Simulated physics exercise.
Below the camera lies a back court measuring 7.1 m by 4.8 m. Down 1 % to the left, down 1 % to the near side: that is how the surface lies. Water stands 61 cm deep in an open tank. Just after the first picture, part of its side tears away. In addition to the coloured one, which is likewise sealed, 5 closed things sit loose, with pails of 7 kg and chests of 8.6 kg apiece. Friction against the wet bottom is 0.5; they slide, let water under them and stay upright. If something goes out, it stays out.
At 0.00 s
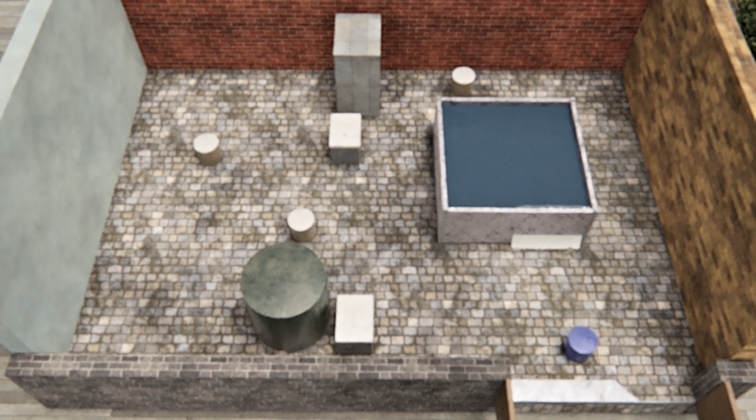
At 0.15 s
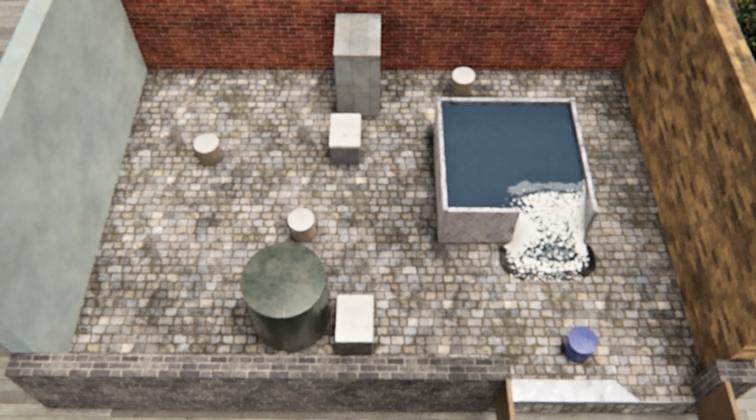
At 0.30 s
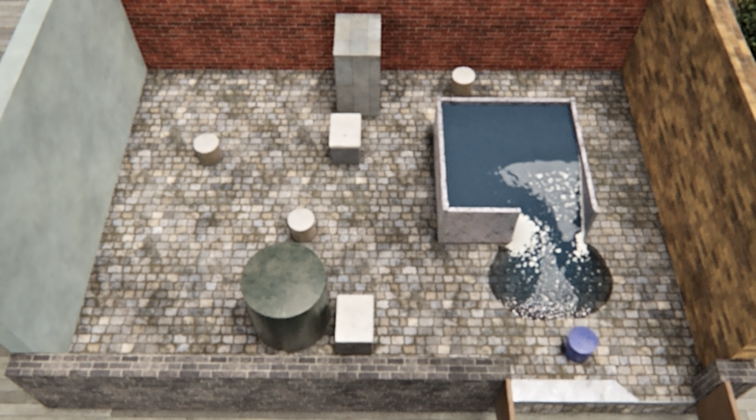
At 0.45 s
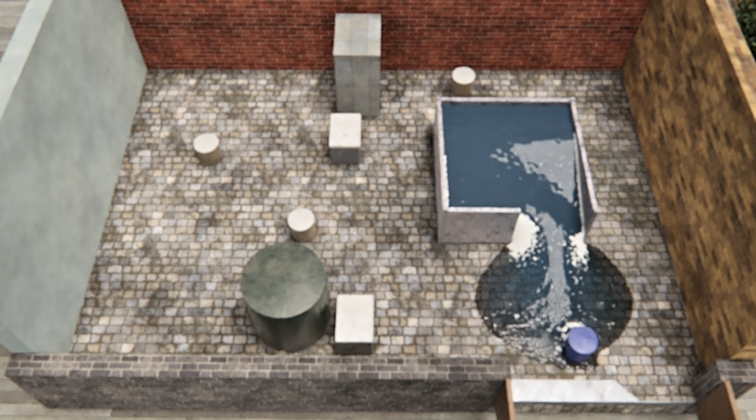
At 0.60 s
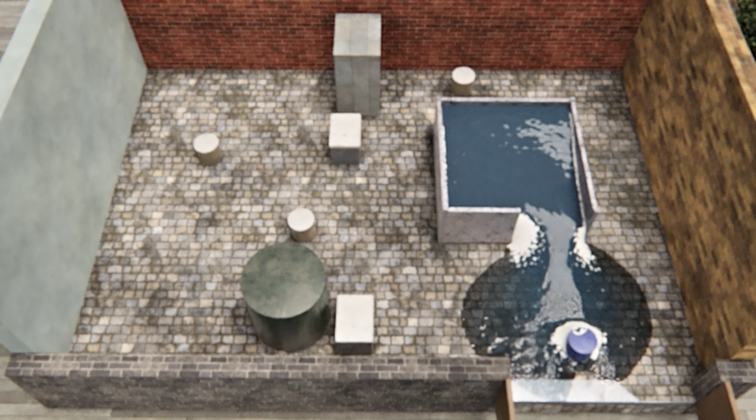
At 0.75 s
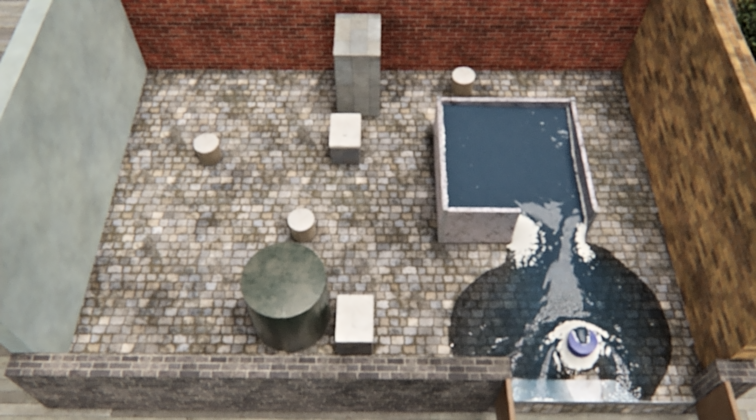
Water pours from the broken side of a tank and spreads around a blue pail.
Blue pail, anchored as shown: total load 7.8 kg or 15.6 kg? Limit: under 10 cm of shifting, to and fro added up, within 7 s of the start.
Result: Insufficient ballast.
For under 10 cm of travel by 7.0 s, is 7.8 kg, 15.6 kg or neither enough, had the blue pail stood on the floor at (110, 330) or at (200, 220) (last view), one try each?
Try 1: Lesser mass sufficient. Try 2: Lesser mass sufficient.
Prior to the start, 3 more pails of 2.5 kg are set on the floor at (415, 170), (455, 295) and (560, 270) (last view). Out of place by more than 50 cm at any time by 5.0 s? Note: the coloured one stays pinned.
Going through them in that order, the answers are not too far, not too far and too far.
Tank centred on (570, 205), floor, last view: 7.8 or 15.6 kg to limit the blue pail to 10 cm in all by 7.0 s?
In that case, simply put, both options fail.
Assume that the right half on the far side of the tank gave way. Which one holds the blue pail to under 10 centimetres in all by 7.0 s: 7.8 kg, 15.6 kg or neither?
Then even the small mass works.
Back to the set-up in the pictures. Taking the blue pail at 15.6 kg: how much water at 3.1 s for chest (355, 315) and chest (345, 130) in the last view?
I'd estimate 2 cm for the first and 0 cm for the second.
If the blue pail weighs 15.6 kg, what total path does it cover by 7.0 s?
Roughly 60 centimetres altogether.
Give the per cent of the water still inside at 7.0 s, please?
36 %.
After 1.4 s the blue pail would be gone out with 7.8 kg and gone out with 15.6 kg.
After 3.1 s the blue pail would be gone out with 7.8 kg and gone out with 15.6 kg.
After 4.9 s the blue pail would be gone out with 7.8 kg and gone out with 15.6 kg.
After 7.0 s the blue pail would be gone out with 7.8 kg and gone out with 15.6 kg.
